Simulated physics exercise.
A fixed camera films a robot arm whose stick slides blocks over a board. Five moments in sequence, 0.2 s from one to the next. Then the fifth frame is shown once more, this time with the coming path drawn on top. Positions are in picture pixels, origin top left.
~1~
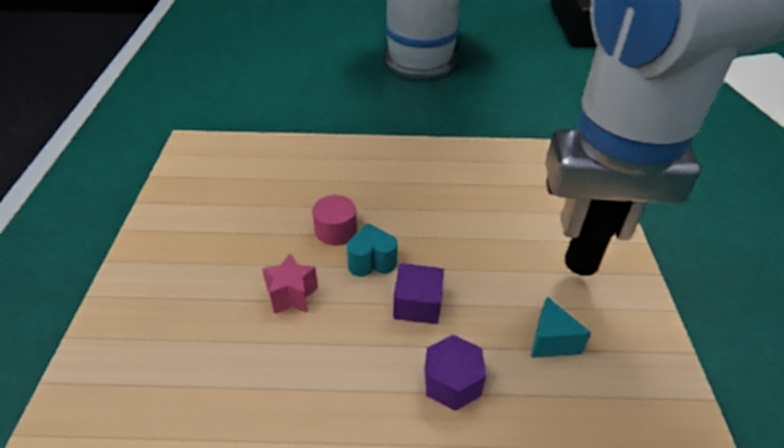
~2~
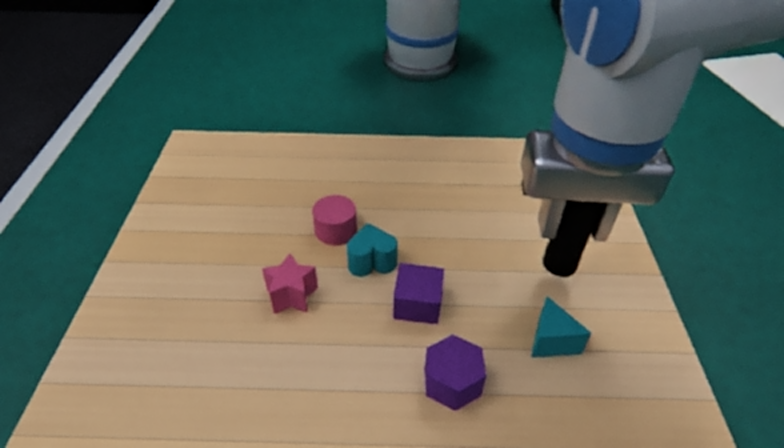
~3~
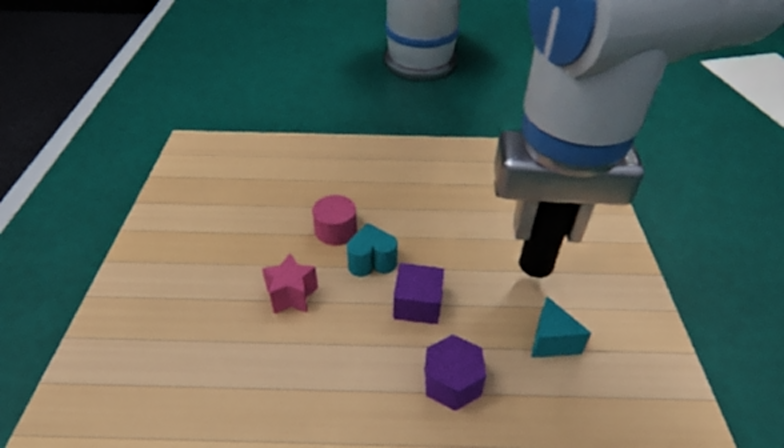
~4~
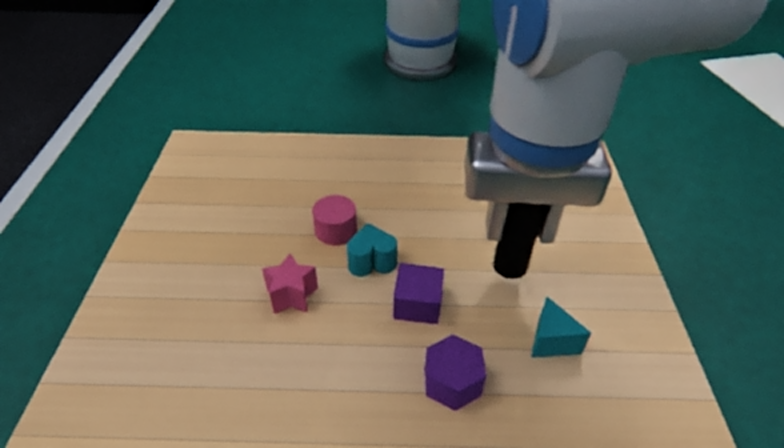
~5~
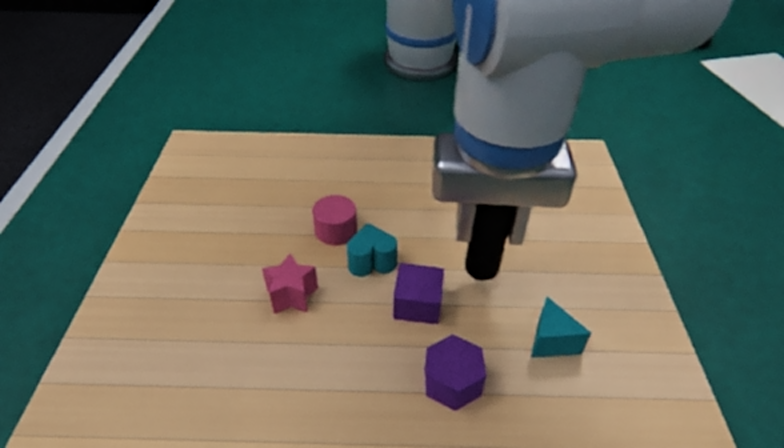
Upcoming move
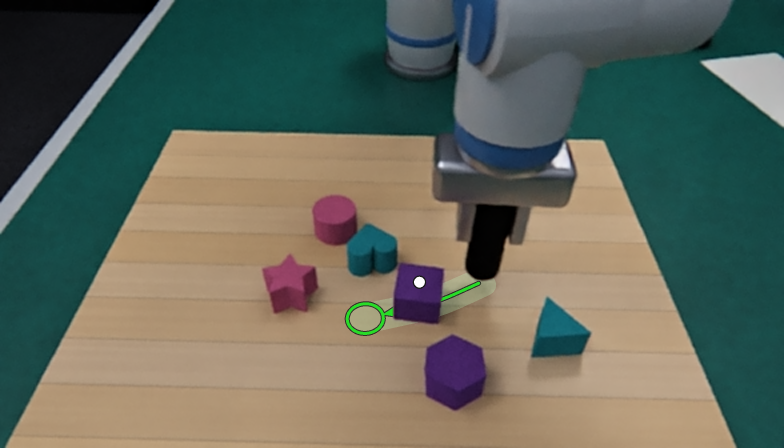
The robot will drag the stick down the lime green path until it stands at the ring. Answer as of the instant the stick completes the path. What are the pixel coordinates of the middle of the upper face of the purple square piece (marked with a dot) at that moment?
I'd expect the centre of its top face to be at (322, 306).
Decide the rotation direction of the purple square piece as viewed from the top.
It spins anti-clockwise.
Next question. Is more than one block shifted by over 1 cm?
The answer is no.
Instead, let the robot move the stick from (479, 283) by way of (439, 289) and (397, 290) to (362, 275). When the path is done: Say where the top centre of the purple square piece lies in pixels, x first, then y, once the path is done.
If I read the scene right, the answer is (374, 299).
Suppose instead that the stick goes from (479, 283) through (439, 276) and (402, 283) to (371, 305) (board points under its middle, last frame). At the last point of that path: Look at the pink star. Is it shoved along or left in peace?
It keeps its position.
The drawn path runs from (479, 283) through (445, 298) and (406, 310) to (365, 318); the dot is on the purple square piece.
On the path given first. One third of the way, stick at (446, 283); purple square piece at (407, 285), turned 15° anticlockwise.
Two thirds of the way, stick at (406, 295); purple square piece at (364, 296), turned 15° anticlockwise.
At the end, stick at (365, 303); pink star at (285, 273); turquoise heart block not moved; purple square piece at (322, 306), turned 20° anticlockwise.
